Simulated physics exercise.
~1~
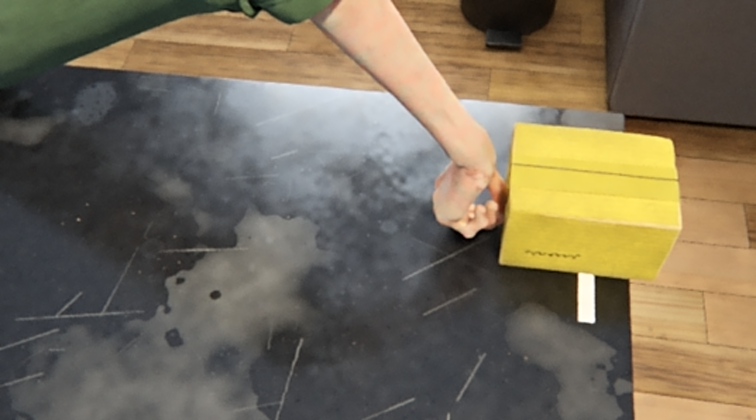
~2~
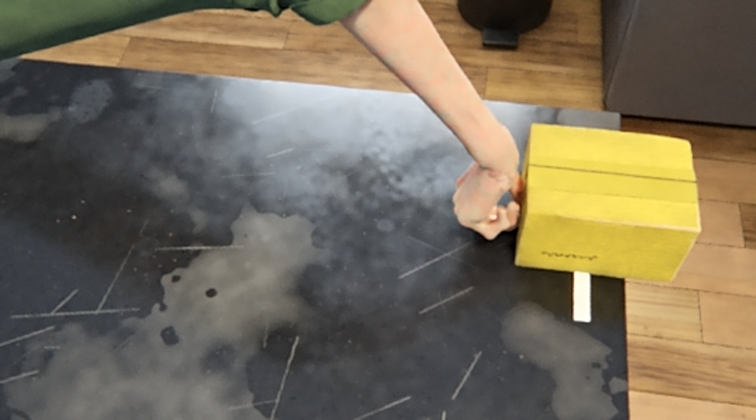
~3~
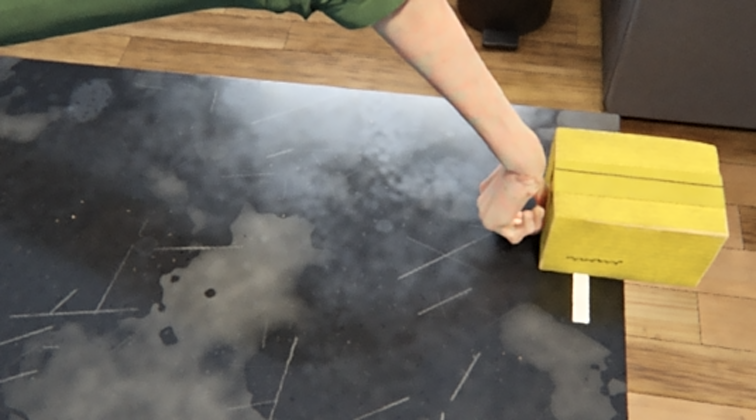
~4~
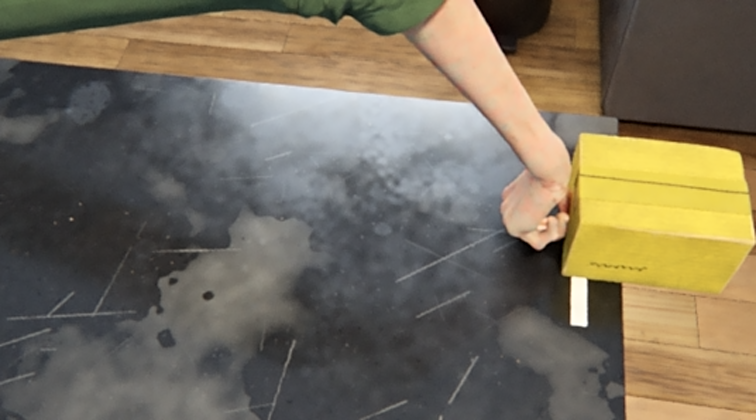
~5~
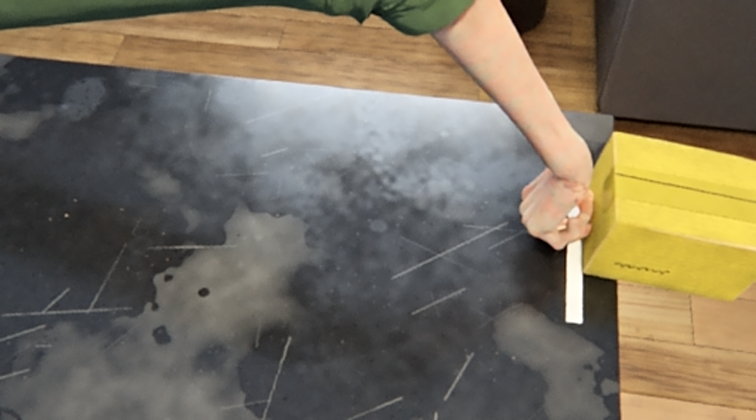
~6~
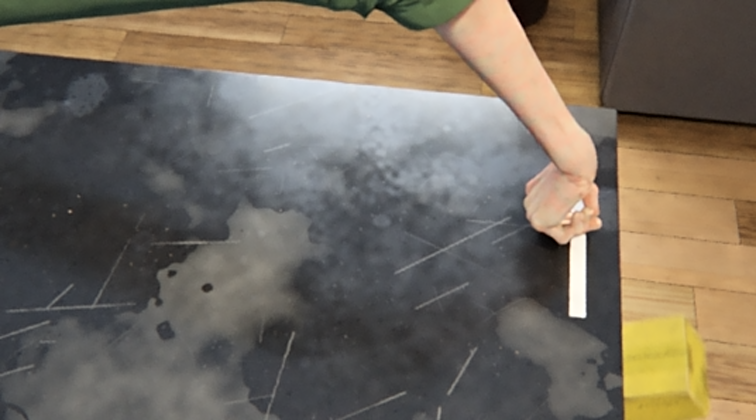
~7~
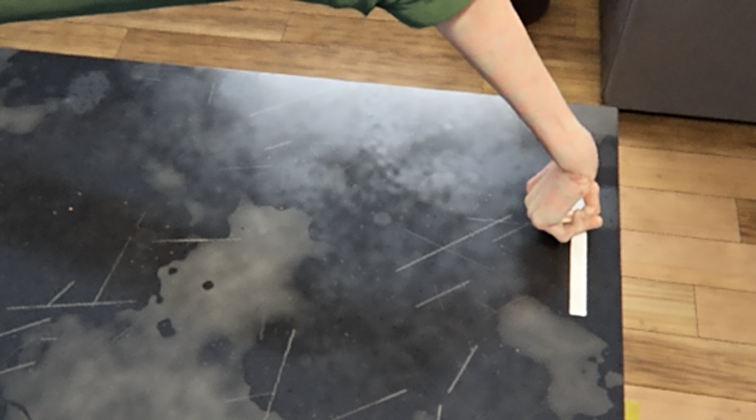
On a dark scratched tabletop, a hand pushing a yellow box right past a white tape strip until it tips and falls off.
